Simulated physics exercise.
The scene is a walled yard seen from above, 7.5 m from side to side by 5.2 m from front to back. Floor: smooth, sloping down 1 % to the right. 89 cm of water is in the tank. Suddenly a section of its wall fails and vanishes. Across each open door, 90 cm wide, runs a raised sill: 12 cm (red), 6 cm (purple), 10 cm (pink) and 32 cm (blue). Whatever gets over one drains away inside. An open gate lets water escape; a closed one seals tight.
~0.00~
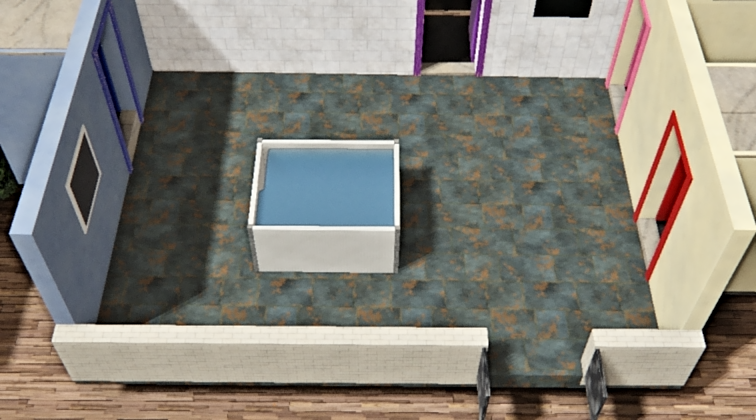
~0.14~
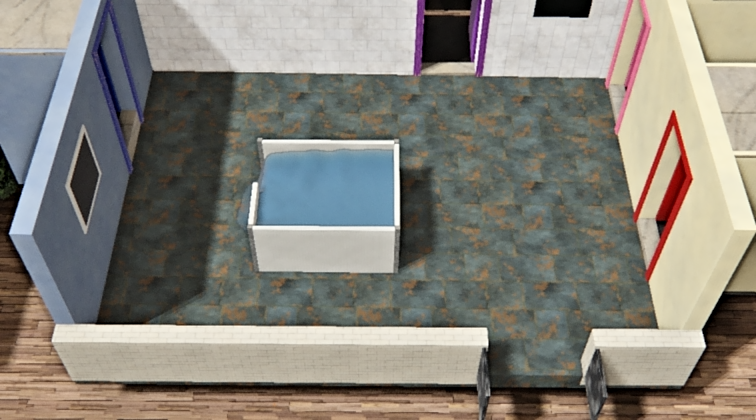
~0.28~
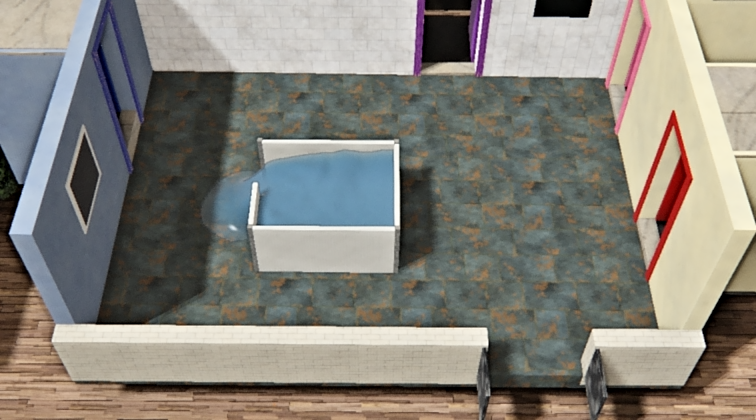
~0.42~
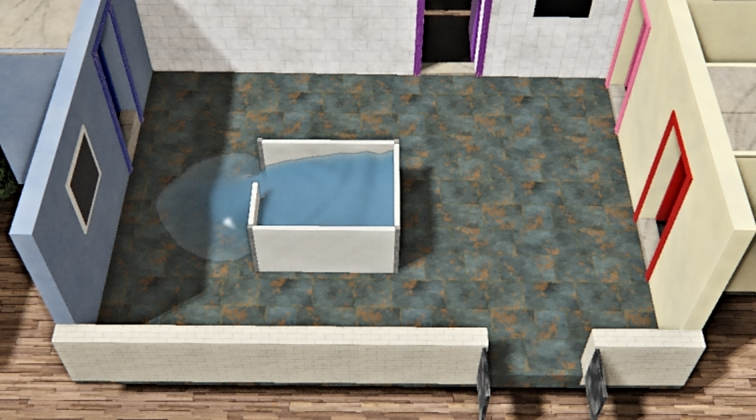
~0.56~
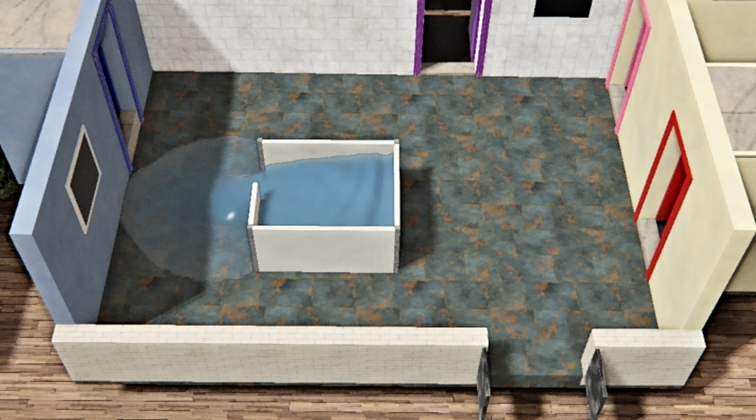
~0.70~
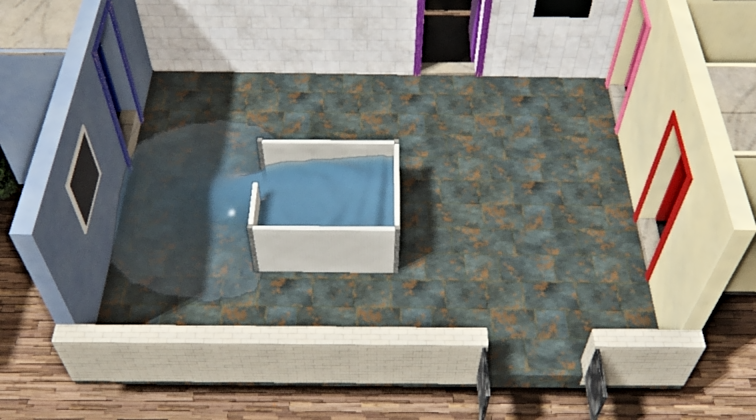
In a walled yard with a mottled blue-green floor, a white rectangular tank stands full of still water. Part of its left wall disappears, and water pours through the gap, spreading leftward across the floor in a widening, thinning sheet that reaches the blue wall while the level in the tank drops somewhat.
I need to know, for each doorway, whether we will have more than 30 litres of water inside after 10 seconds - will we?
Red door: Beneath the limit; purple door: Beneath the limit; pink door: Beneath the limit; blue door: Beneath the limit.
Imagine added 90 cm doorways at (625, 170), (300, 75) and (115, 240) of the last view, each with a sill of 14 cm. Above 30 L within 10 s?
In turn: Short of it, short of it, beyond it.
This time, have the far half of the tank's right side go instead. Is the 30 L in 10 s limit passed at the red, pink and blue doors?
Then it goes red too high, pink too high, blue fine.
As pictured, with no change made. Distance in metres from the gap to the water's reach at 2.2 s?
I'd say close to 3.4 m.
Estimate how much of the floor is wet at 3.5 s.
Wet share: Near 55 percent.
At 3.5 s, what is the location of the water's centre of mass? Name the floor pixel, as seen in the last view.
The water's centre sits at about (254, 201).
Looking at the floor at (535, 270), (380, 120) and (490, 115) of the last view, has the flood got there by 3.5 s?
Point 1: Unreached; point 2: Reached; point 3: Unreached.
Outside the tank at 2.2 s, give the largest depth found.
Peak depth: Approx. 38 cm.
After 1.4 s water covers 20 % of the floor and is deepest (40 cm) near (123, 209); red door not reached, purple door not reached, pink door not reached, blue door 31 cm at the sill, 0 L in.
After 2.2 s water covers 25 % of the floor and is deepest (38 cm) near (91, 352); red door not reached, purple door not reached, pink door not reached, blue door 25 cm at the sill, 1 L in.
After 3.5 s water covers 55 % of the floor and is deepest (24 cm) near (150, 86); red door not reached, purple door 3 cm at the sill, 0 L in, pink door not reached, blue door 18 cm at the sill, 1 L in.
After 6.0 s water covers 95 % of the floor and is deepest (16 cm) near (661, 360); red door 11 cm at the sill, 0 L in, purple door 4 cm at the sill, 0 L in, pink door 11 cm at the sill, 1 L in, blue door 12 cm at the sill, 1 L in.
After 10.0 s water covers 95 % of the floor and is deepest (12 cm) near (661, 360); red door 11 cm at the sill, 2 L in, purple door 3 cm at the sill, 0 L in, pink door 11 cm at the sill, 5 L in, blue door 6 cm at the sill, 1 L in.
